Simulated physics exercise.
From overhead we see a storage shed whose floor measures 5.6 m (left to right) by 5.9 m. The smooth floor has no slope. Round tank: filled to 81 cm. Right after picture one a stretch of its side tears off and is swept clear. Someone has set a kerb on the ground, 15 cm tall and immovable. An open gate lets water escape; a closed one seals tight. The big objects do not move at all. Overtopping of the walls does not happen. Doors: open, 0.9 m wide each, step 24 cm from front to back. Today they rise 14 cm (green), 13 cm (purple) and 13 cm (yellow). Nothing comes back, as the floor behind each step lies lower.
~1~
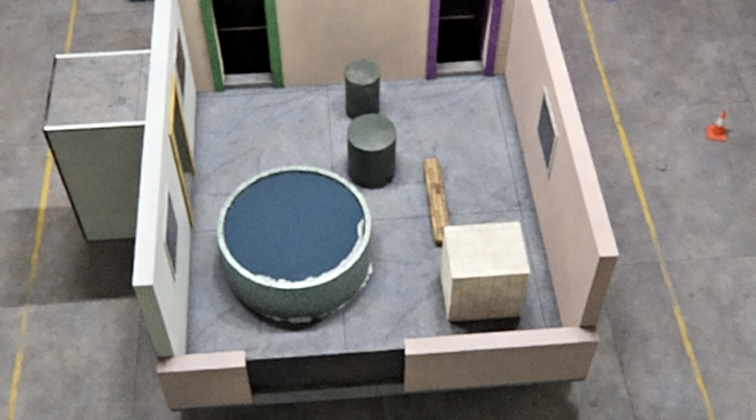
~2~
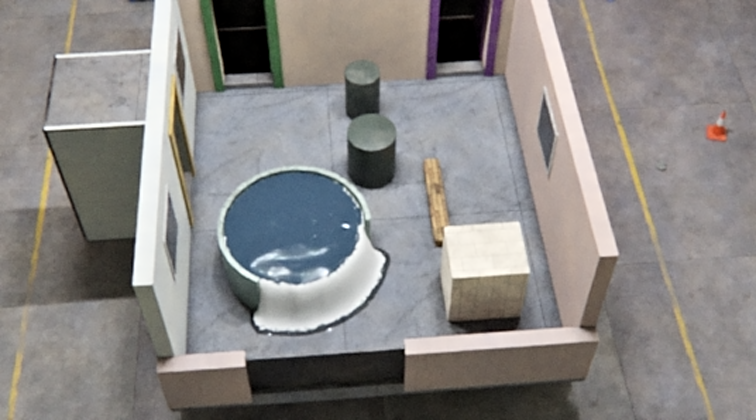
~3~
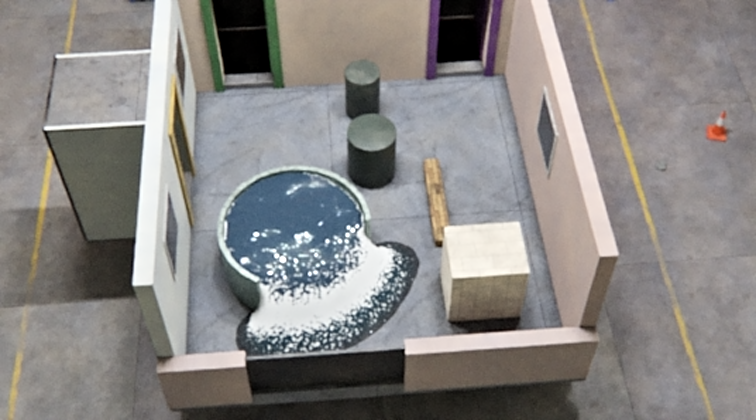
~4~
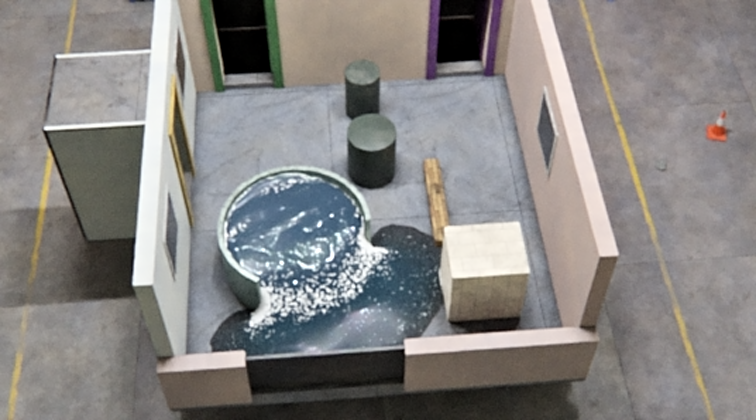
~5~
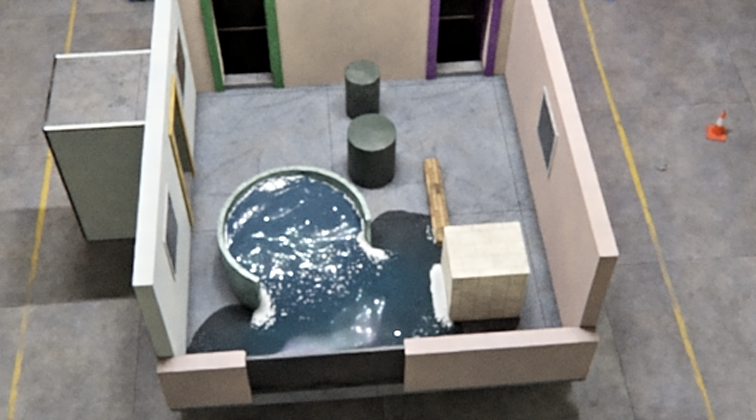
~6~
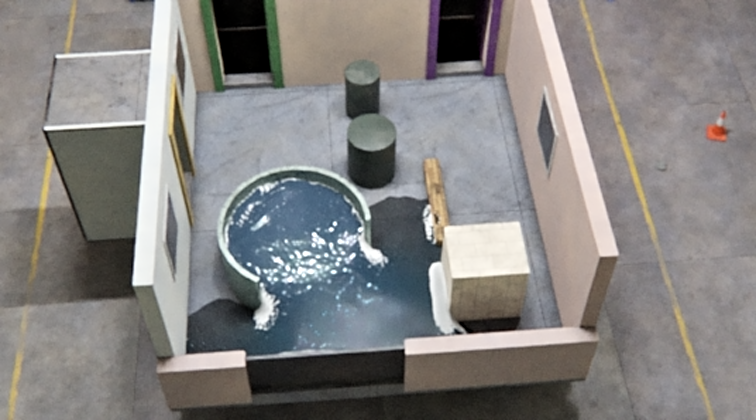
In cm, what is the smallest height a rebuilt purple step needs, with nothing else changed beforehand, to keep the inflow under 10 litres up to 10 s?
Close to 24 cm is just enough.
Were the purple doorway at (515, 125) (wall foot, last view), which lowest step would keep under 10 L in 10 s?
11.0 cm.
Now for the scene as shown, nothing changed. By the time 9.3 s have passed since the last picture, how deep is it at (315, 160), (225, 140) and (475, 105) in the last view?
Close to 10, 7 and 9 cm deep.
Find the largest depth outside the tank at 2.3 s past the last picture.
Max depth: Around 40 cm.
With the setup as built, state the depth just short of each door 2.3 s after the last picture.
Door depths (cm): Green = 0, purple = 0, yellow = 9.
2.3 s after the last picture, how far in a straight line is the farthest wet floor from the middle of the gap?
I make it some 4.8 m.
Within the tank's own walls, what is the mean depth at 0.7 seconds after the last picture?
34 cm, roughly.
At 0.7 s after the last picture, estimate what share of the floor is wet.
Approximately 35 % of it.
Then, 0.7 s after the last picture water covers 35 % of the floor, deepest (57 cm) near (435, 366); it has not reached the purple door.
Then, 2.3 s after the last picture water covers 65 % of the floor, deepest (40 cm) near (491, 330); it has not reached the purple door.
Then, 9.3 s after the last picture water covers 95 % of the floor, deepest (14 cm) near (193, 199); 8 cm at the purple door, 92 litres in over its 13 cm step.
At the purple door as built, the water peaked near 28 cm, 3.5 s after the last picture.
With a step of 20.5 cm, 22 litres would have come in within the 10 s; with 28 cm, 3 litres. So under 10 litres takes about 24 cm.
